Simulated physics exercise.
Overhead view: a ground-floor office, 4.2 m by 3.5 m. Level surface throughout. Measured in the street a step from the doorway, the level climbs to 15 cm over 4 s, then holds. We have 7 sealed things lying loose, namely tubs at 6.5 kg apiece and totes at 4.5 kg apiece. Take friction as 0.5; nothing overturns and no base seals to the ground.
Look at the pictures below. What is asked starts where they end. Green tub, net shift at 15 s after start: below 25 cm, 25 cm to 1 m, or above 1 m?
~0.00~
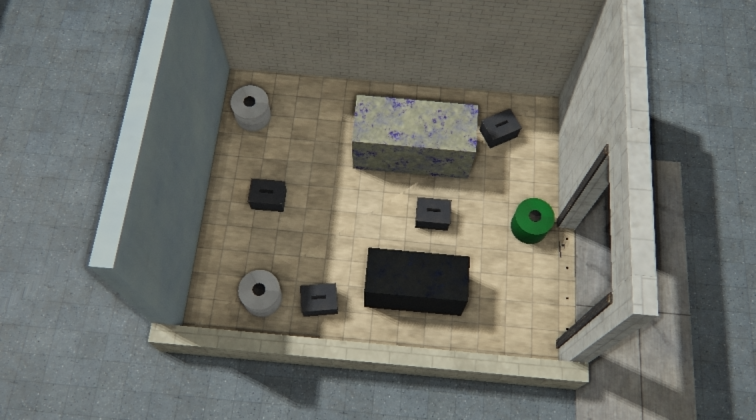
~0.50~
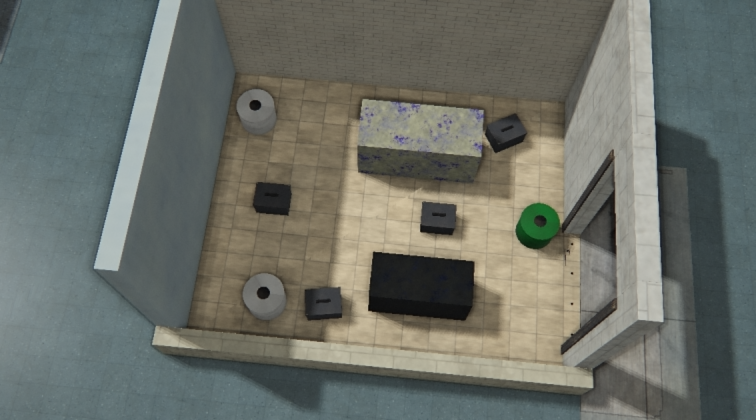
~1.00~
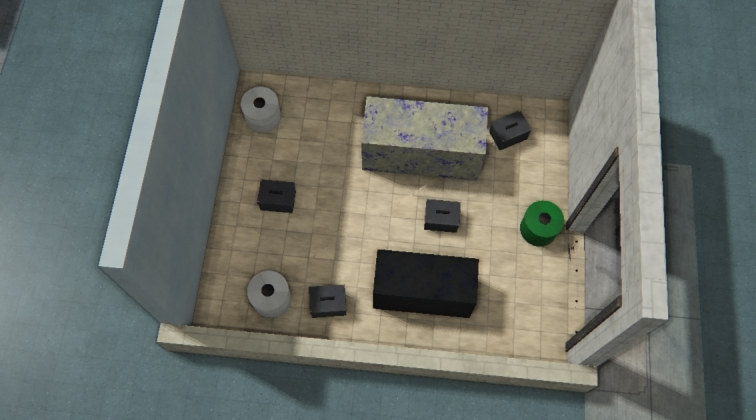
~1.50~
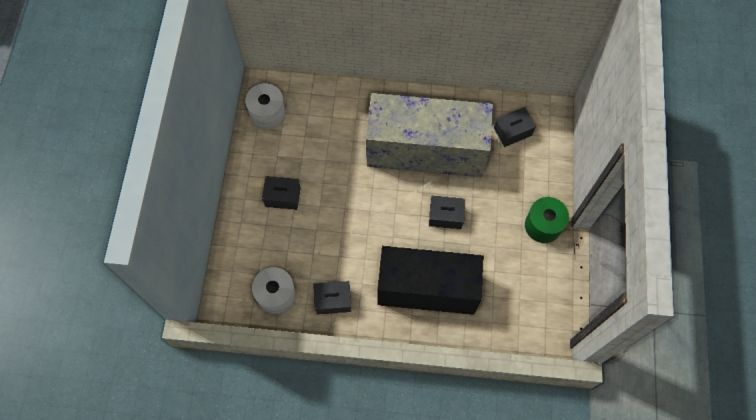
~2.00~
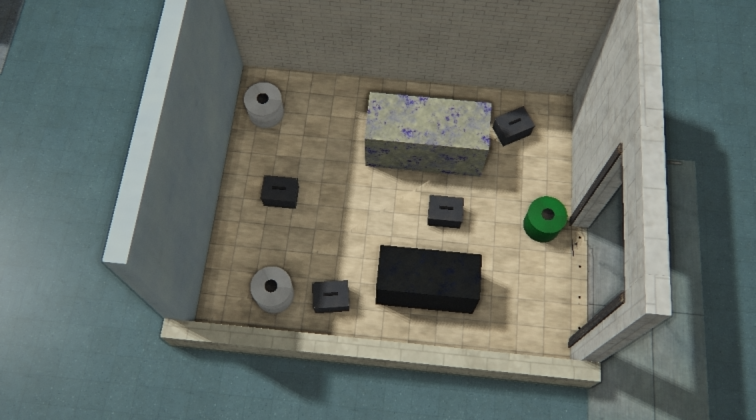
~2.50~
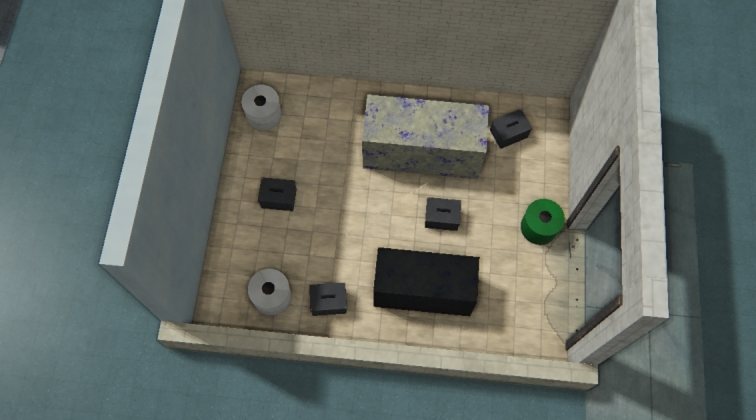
The move is medium.
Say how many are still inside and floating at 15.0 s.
Total: 7.
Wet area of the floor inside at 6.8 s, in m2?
The covered patch comes to about 9.5 m2.
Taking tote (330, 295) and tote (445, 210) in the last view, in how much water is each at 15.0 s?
Depths: Near 10 cm, then near 8 cm.
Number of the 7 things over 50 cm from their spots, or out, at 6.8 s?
Result: 1.
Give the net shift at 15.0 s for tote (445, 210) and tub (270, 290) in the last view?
Respectively 150 and 30 cm.
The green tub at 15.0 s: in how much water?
Close to 7 centimetres.
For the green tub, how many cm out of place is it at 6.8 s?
I'd guess some 30 cm by then.
After 3.5 s the green tub is near (545, 217), 0.0 m from its start, aground; 0 afloat.
After 6.8 s the green tub is near (531, 191), 0.3 m from its start, aground; 1 afloat.
After 11.0 s the green tub is near (534, 170), 0.6 m from its start, aground; 5 afloat.
After 15.0 s the green tub is near (503, 175), 0.7 m from its start, afloat; 7 afloat.
